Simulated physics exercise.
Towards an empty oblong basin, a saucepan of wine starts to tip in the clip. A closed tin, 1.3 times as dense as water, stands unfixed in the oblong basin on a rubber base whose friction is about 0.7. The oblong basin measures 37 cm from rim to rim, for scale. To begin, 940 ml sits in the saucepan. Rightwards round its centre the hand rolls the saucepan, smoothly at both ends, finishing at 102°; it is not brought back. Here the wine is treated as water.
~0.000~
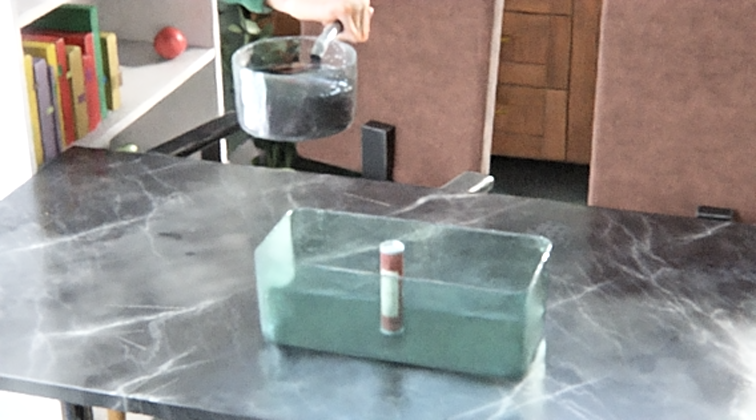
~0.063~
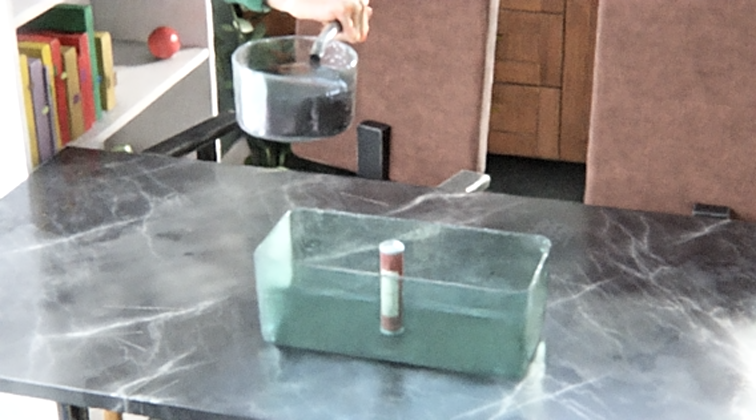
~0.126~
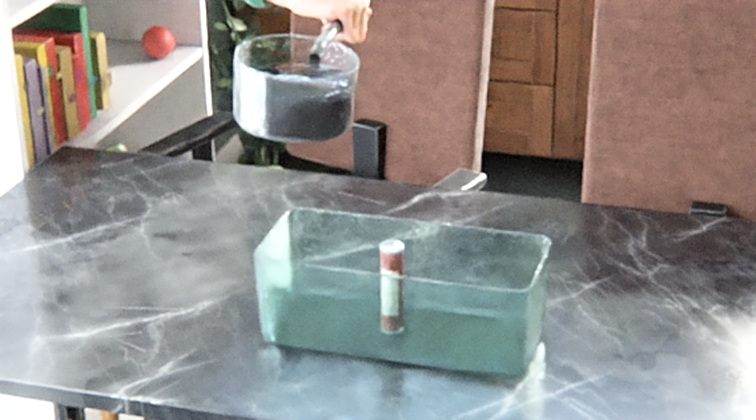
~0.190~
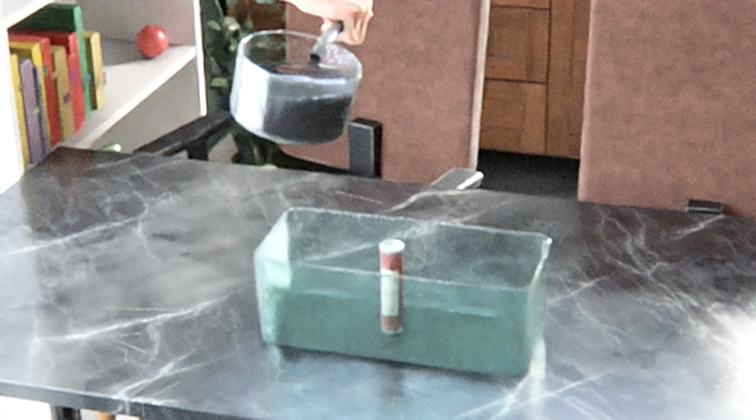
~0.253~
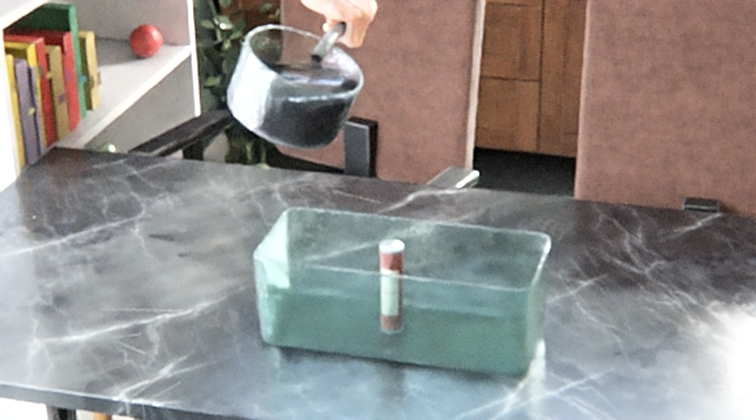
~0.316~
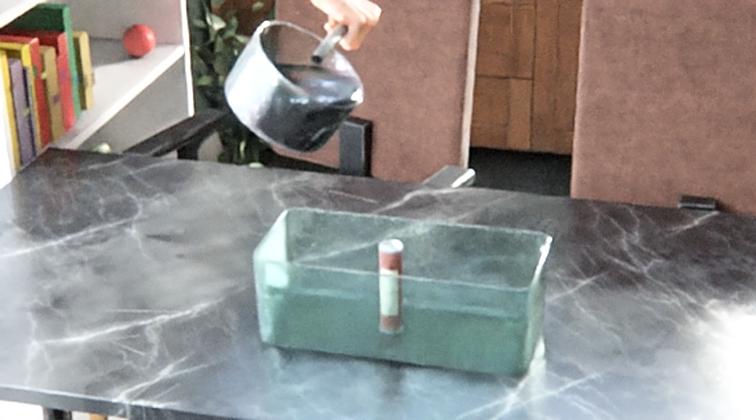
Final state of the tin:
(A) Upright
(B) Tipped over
B.
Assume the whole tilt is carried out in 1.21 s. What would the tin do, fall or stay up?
Then it stays up.
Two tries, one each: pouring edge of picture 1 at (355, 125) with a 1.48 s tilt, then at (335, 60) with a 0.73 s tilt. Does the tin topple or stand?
Trial 1 - tin stays standing; trial 2 - tin tips.
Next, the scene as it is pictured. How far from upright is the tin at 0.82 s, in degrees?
I'd put it at close to 0 degrees off upright.
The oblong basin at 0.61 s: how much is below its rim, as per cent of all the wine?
Near 12 in a hundred.
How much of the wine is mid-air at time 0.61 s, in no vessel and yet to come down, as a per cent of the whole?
I'd say close to 48 per cent.
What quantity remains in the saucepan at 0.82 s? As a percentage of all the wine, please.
Share remaining: Approx. 12 %.
After 0.61 s the tilt is 89° and 40 per cent is still to pour; the tin stands where it began.
After 0.82 s the tilt is 102° and 11 per cent is still to pour; the tin stands where it began.
After 1.05 s the tilt is 102° and 2 per cent is still to pour; the tin leans 9°.
After 1.29 s the tilt is 102° and 0 per cent is still to pour; the tin lies on its side.
In the end the tin lies on its side.
